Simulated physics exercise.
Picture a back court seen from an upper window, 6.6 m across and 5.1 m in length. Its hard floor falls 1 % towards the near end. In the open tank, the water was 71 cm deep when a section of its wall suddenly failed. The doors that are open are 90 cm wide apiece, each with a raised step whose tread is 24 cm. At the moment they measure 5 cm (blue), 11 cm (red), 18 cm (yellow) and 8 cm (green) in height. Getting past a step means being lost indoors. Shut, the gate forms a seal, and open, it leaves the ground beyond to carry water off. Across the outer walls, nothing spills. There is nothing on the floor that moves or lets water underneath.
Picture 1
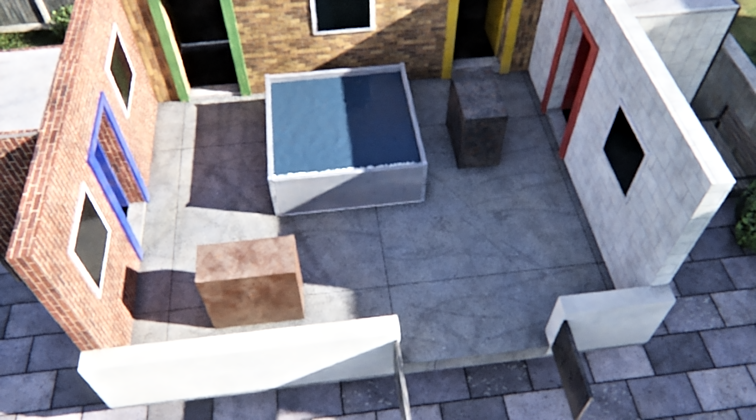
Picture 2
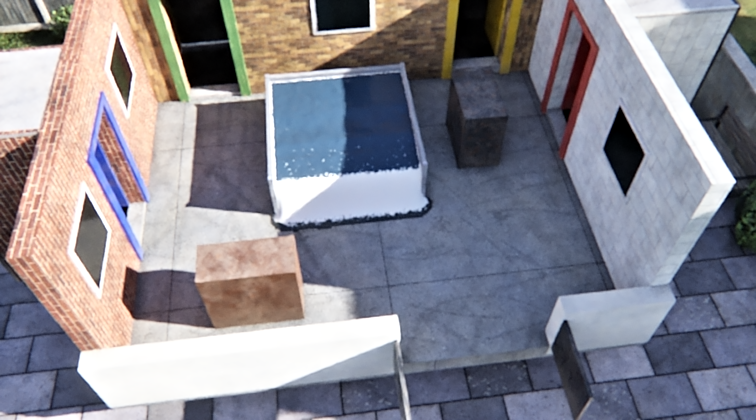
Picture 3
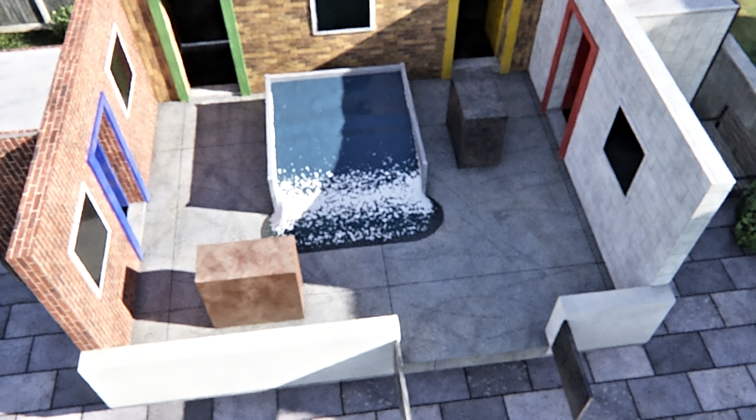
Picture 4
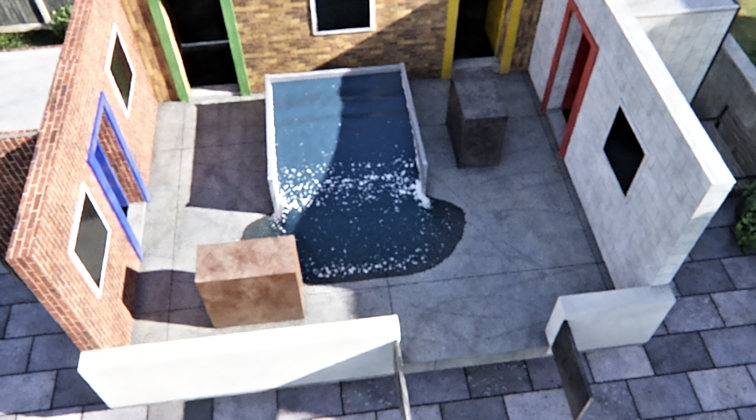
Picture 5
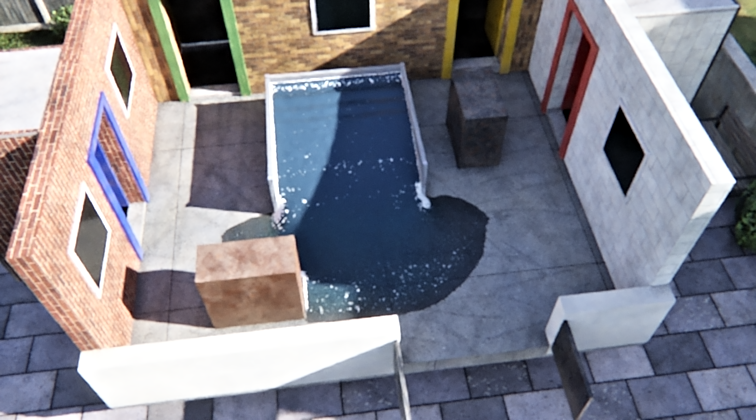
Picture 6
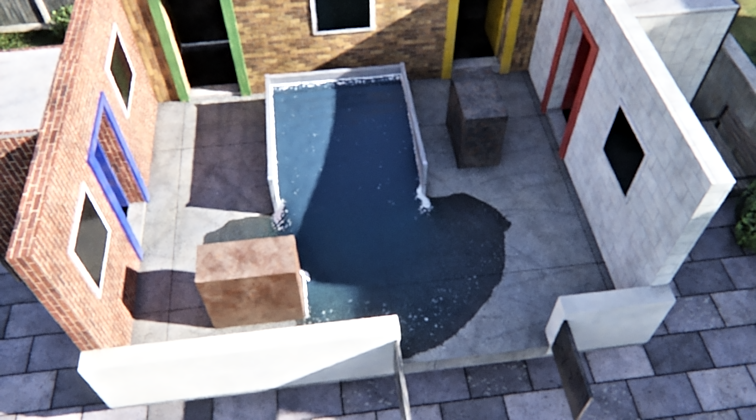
A big open tank of water in a walled courtyard gave way at its near side, and the water poured out, spreading across the grey floor around the brown block and up to the low white wall.
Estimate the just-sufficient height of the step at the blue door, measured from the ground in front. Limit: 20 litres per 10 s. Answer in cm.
I would say 9.5 cm.
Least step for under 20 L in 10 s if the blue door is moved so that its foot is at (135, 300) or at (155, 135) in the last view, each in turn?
First place around 20 cm, second around 9.0 cm.
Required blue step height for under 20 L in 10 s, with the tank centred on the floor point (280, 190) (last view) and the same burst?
Then close to 7.0 cm.
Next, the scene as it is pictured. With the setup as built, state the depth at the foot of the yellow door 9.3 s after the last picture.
8.5 cm.
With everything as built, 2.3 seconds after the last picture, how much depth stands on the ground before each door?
Blue door 12 cm, red door 0 cm, yellow door 0 cm, green door 0 cm.
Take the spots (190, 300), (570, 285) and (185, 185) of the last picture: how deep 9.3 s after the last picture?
The three readings, in order, are 6, 6 and 8 cm.
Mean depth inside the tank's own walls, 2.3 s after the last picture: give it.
I'd put it near 14 cm.
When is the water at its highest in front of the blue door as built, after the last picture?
About 2.8 seconds.
Then, 0.7 s after the last picture water covers 40 % of the floor, deepest (49 cm) near (352, 339); it has not reached the blue door.
Then, 2.3 s after the last picture water covers 55 % of the floor, deepest (36 cm) near (171, 374); 12 cm at the blue door, 15 litres in over its 5 cm step.
Then, 9.3 s after the last picture water covers 100 % of the floor, deepest (11 cm) near (568, 186); 10 cm at the blue door, 67 litres in over its 5 cm step.
At the blue door as built, the water peaked near 12 cm, 2.9 s after the last picture.
With a step of 7.5 cm, 38 litres would have come in within the 10 s; with 10.5 cm, 15 litres. So under 20 litres takes about 9.5 cm.
